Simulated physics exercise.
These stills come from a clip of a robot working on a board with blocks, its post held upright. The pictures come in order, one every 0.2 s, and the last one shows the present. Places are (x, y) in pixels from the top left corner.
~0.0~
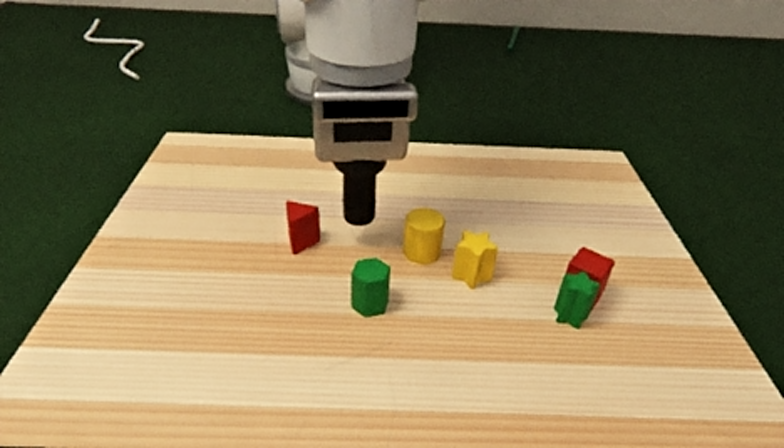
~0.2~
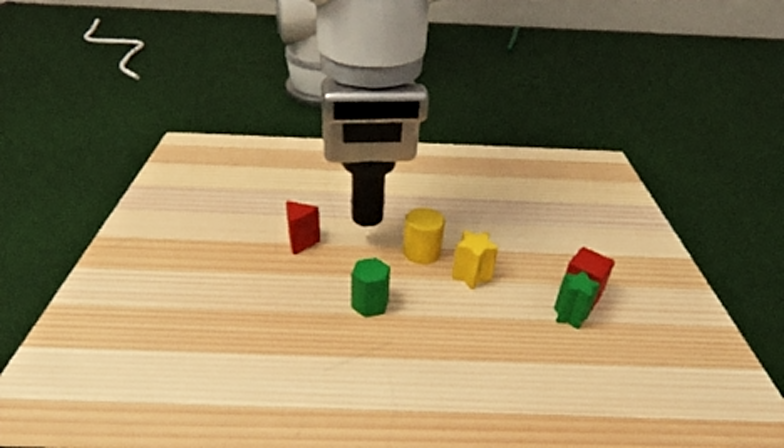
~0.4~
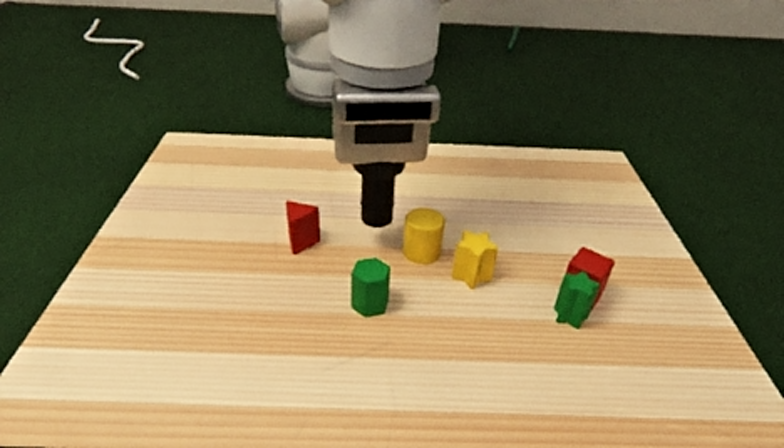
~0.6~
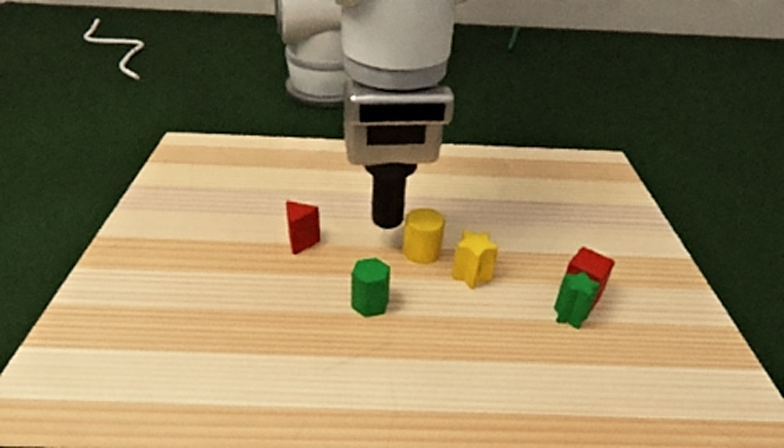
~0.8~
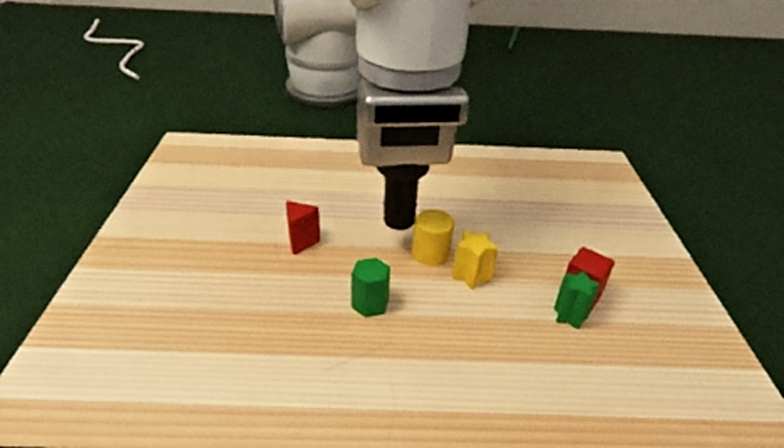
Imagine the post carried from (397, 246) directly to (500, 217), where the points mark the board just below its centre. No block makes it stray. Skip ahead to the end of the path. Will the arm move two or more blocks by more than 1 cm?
I expect not.
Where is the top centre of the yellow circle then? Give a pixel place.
At roughly (470, 219).
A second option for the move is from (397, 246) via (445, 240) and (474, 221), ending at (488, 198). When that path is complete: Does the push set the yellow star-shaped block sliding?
Yes.
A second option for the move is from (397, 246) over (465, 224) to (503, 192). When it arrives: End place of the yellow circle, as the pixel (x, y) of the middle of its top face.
It should be at about (470, 219).
On the path given first. One third of the way, post (438, 211); yellow circle (464, 219); yellow star-shaped block (481, 244).
Two thirds of the way, post (473, 202); yellow circle (470, 219); yellow star-shaped block (481, 244).
At the end, post (505, 193); green hexagon still; yellow circle (470, 219); yellow star-shaped block (481, 244).
